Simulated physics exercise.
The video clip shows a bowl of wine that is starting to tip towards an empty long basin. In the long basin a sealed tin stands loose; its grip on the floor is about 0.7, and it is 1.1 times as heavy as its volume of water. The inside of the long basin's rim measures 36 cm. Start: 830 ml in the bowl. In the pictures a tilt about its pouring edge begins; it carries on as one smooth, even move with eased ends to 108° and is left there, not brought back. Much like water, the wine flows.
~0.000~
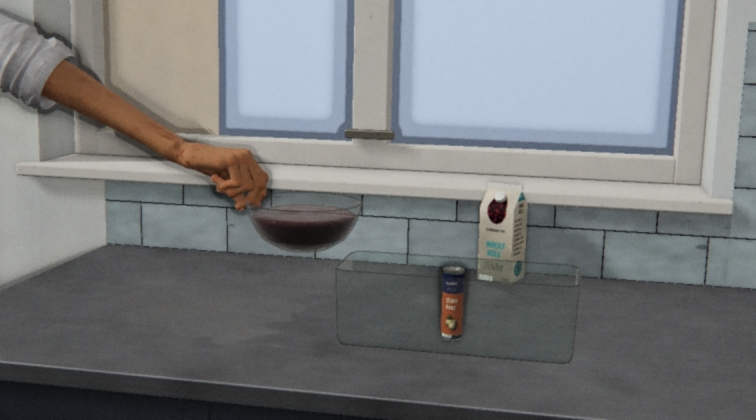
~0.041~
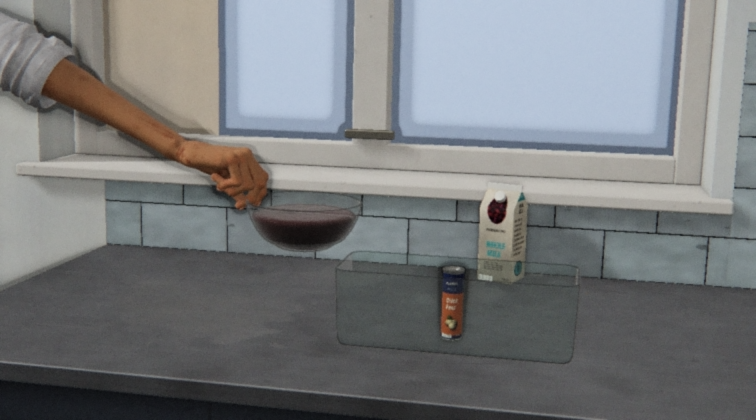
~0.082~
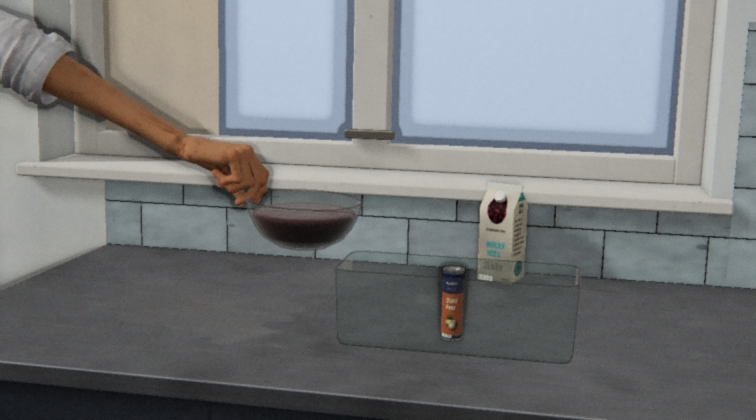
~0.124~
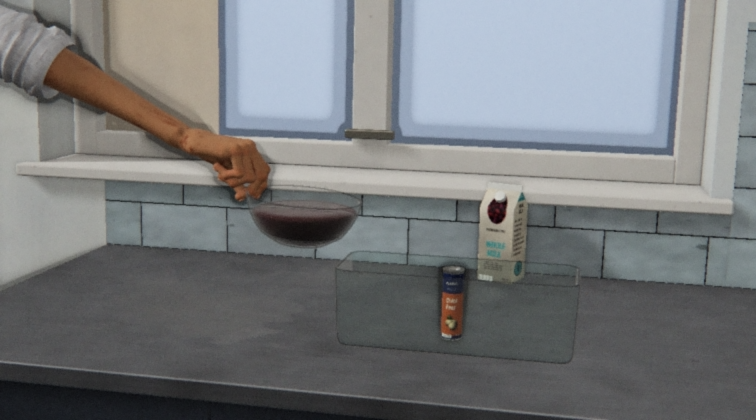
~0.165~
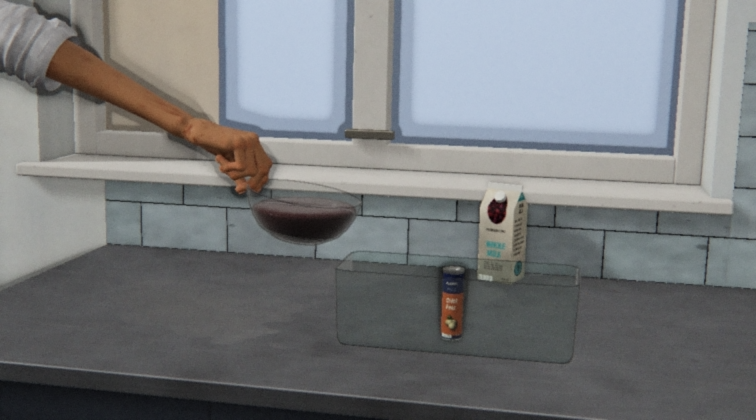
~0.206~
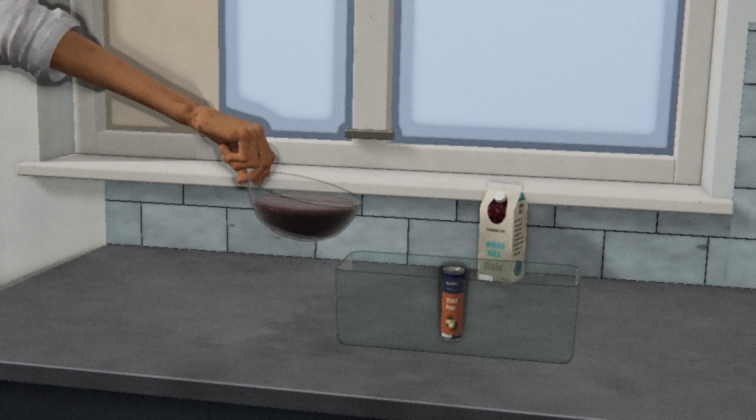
On a kitchen counter, a hand slowly tilts a glass bowl of dark liquid rightward.
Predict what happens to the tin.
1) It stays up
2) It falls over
2, it falls over.
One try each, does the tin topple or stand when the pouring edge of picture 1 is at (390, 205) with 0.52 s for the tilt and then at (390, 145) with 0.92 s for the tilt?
In the first try it remains standing; in the second it remains standing.
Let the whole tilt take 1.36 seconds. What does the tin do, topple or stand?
Then the tin does not tip.
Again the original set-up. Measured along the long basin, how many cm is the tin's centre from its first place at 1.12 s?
Roughly 6 cm.
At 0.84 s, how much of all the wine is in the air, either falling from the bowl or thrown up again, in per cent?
6 per cent, roughly.
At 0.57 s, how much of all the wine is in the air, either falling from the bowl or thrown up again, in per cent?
Some 44 per cent, I reckon.
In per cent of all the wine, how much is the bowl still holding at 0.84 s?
Near 0 percent, more or less.
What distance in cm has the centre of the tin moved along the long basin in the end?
It finishes around 10.0 cm from where it began.
Then, 0.57 s in, the tilt is 74° and 45 per cent is still to pour; the tin stands where it began.
Then, 0.84 s in, the tilt is 106° and 0 per cent is still to pour; the tin stands 2 cm from where it began.
Then, 1.12 s in, the tilt is 108° and 0 per cent is still to pour; the tin leans 42°.
Then, 1.42 s in, the tilt is 108° and 0 per cent is still to pour; the tin lies on its side.
Finally, the tin lies on its side.
